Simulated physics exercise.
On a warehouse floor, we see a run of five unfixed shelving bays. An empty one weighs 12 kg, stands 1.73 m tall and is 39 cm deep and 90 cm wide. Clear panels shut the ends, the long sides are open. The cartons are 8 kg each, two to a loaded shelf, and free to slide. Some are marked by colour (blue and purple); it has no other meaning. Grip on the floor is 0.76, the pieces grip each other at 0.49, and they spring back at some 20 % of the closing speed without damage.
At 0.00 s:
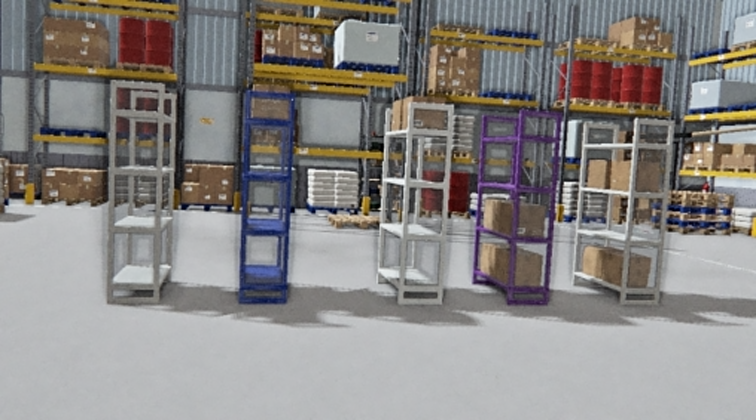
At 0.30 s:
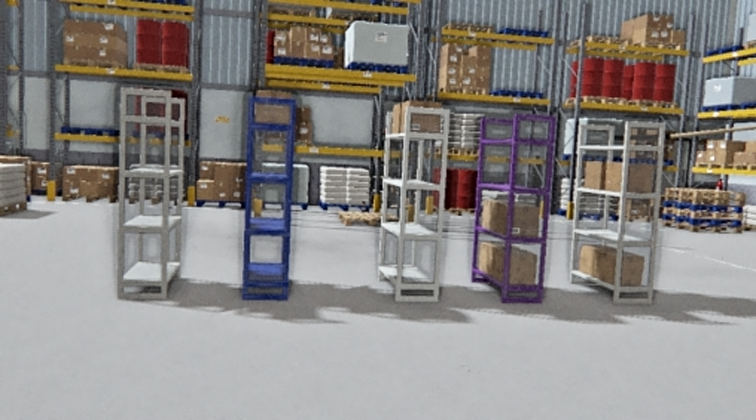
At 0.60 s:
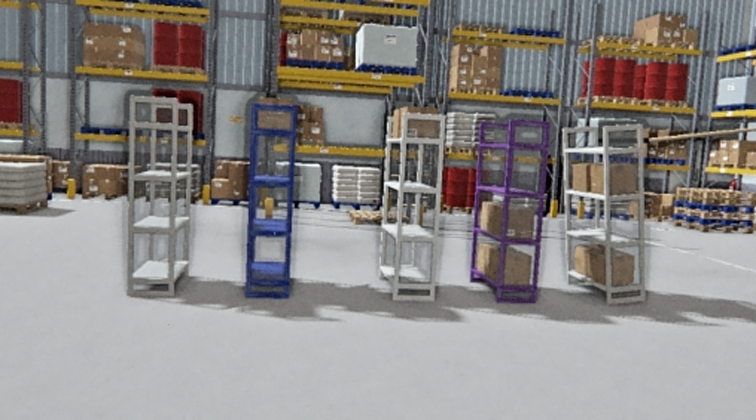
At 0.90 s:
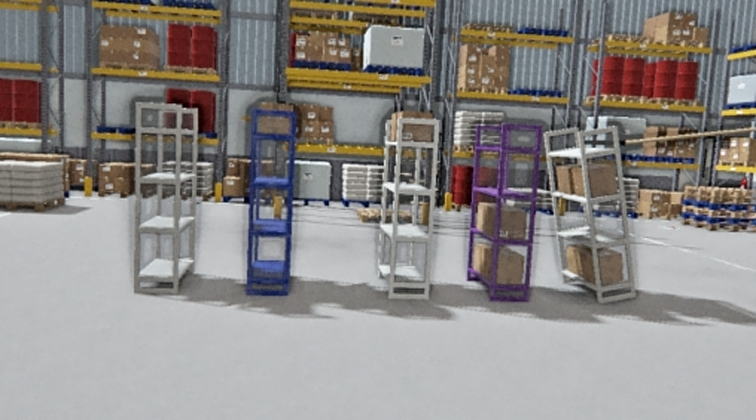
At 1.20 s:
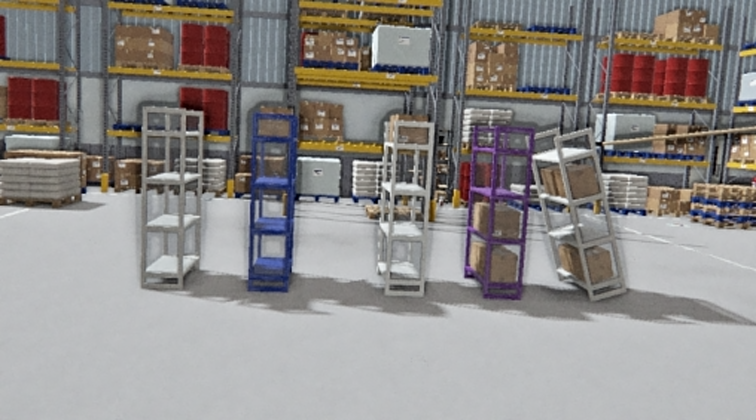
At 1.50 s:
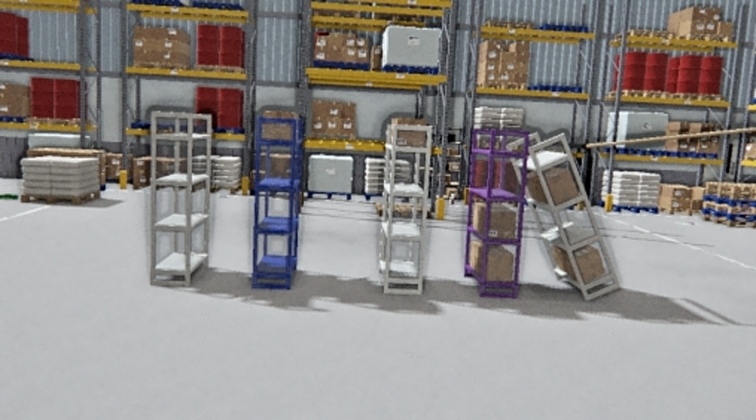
A long pole pushed the rightmost of five narrow shelf units, a pale one holding cartons, and it tilted steadily left until it leaned close against the purple unit beside it on the warehouse floor.
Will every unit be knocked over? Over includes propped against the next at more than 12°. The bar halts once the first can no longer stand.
Yes, the whole lot goes.
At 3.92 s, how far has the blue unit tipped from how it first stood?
About 0°.
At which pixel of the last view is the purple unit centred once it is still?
Near (418, 229).
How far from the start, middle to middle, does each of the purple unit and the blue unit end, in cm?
Moved: Purple 90, blue 120.
Around 2.52 s, 2 cartons spilt or dropped; none of the 4 other units over, 1 disturbed; purple unit tipped 8°.
Around 3.92 s, 4 cartons spilt or dropped; 2 of the 4 other units over; purple unit tipped 39°.
Around 4.76 s, 6 cartons spilt or dropped; 3 of the 4 other units over; purple unit tipped 60°; blue unit tipped 32°.
Around 5.28 s, 8 cartons spilt or dropped; 4 of the 4 other units over; blue unit tipped 68°; purple unit tipped 60°.
Finally (6.2 s), 8 cartons spilt or dropped; 4 of the 4 other units over; blue unit tipped 70°; purple unit tipped 60°. Not one is left standing. Seen by the last camera, middles, blue unit near (174, 230), purple unit near (418, 229).
